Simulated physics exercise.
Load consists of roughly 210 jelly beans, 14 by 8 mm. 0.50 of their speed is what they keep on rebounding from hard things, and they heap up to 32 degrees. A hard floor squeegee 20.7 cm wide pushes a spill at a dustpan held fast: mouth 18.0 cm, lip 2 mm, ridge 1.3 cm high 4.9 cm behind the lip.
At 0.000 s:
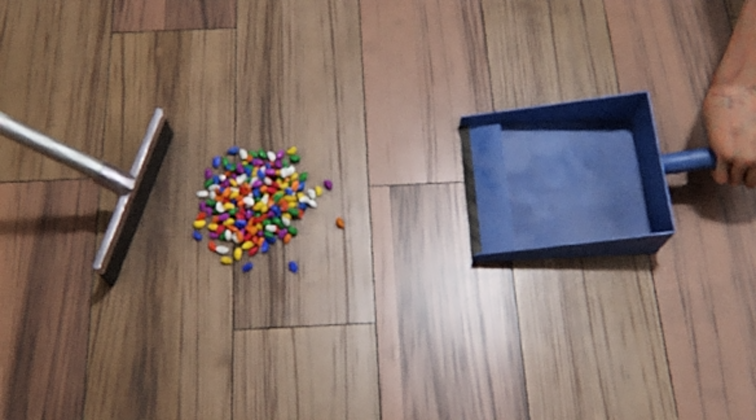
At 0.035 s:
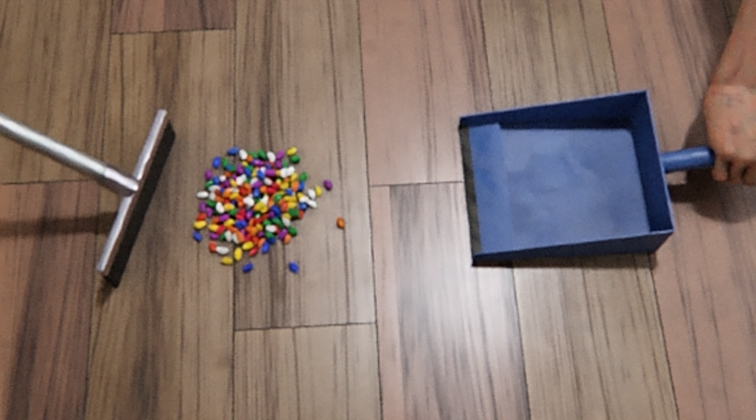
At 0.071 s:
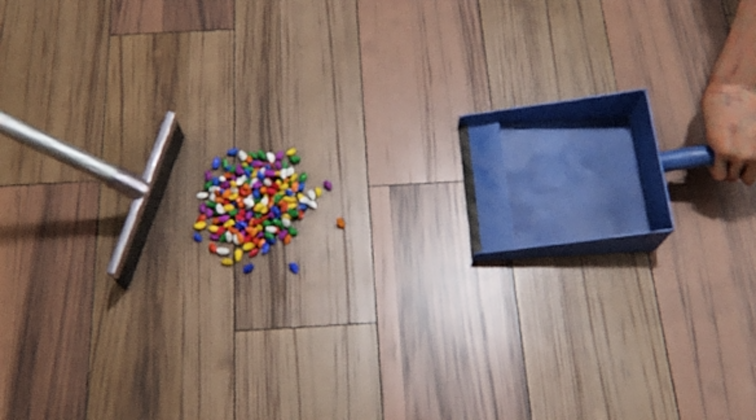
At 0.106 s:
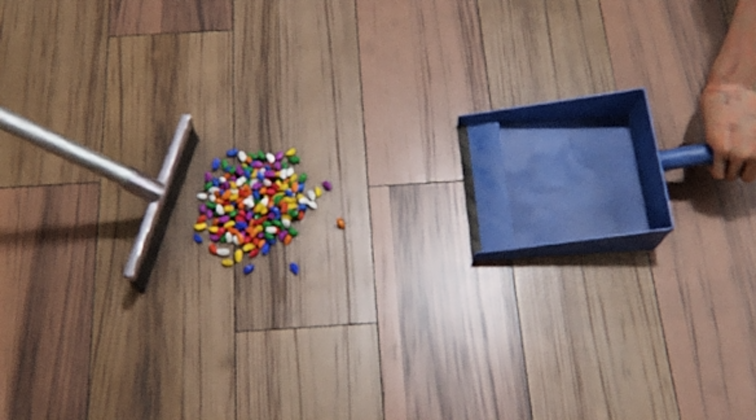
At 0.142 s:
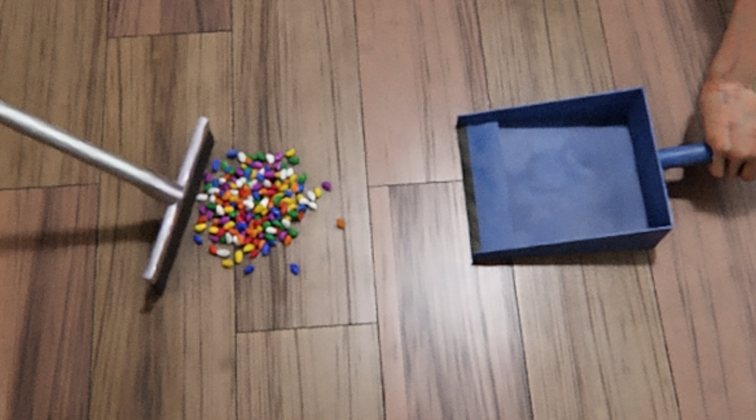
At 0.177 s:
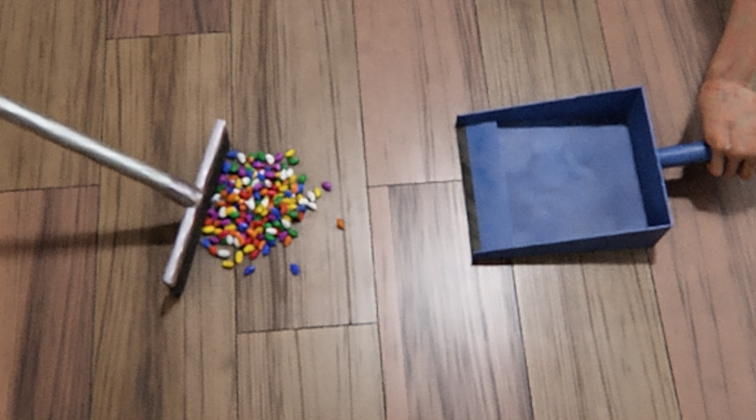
A squeegee slides right across a wood floor and nudges colorful jelly beans while a hand holds a blue dustpan.
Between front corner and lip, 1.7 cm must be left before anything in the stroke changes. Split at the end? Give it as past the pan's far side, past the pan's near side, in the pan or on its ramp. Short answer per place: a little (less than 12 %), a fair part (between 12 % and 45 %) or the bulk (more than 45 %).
Past the pan's far side - a little, past the pan's near side - a fair part, in the pan or on its ramp - a fair part.
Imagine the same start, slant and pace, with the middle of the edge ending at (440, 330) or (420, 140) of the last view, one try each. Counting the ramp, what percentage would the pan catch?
Some 5 per cent on the first try, 5 per cent on the second.
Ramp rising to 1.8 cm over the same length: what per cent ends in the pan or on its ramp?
Close to 15 per cent then.
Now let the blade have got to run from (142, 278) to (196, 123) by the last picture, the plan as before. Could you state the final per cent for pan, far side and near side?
You'd see pan at 15, far at 5 and near at 25.
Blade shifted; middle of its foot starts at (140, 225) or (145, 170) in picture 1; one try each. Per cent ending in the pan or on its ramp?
Roughly 20 % and 10 %.
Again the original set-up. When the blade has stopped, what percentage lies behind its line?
Around 10 in a hundred.
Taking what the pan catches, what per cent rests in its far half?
Roughly 30 percent.
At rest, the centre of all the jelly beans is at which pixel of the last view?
Approximately (458, 231) in the last picture.
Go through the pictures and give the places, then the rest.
In the first frame, blade from (100, 269) to (161, 116), moved 0.0 cm, 0 of the pieces shifted so far; middle of the pieces at (257, 200); pan at (571, 187).
In the second frame, blade from (103, 271) to (164, 117), moved 0.4 cm, 0 of the pieces shifted so far; middle of the pieces at (257, 200).
In the third frame, blade from (114, 273) to (173, 119), moved 1.5 cm, 0 of the pieces shifted so far; middle of the pieces at (257, 201).
In the fourth frame, blade from (131, 276) to (187, 122), moved 3.4 cm, 0 of the pieces shifted so far; middle of the pieces at (257, 202).
In the fifth frame, blade from (150, 279) to (205, 125), moved 5.5 cm, 0 of the pieces shifted so far; middle of the pieces at (257, 202).
In the sixth frame, blade from (169, 282) to (221, 127), moved 7.6 cm, 49 of the pieces shifted so far; middle of the pieces at (258, 203); pan at (568, 183). The blade's pace is about 0.60 m/s, heading 9 degrees towards the viewer's side.
Then, at 0.41 s, middle of the blade 18 cm from the lip; 0 % over the lip, far side 0 %, near side 15 %.
After 0.56 s, middle of the blade 9 cm from the lip; 0 % over the lip, far side 0 %, near side 25 %.
After 0.83 s, middle of the blade 5 cm from the lip; 20 % over the lip, far side 0 %, near side 30 %.
In the end, at 2.4 s, far side 0 %, near side 30 %, pan 15 %, in front of the lip or behind the blade 50 %.
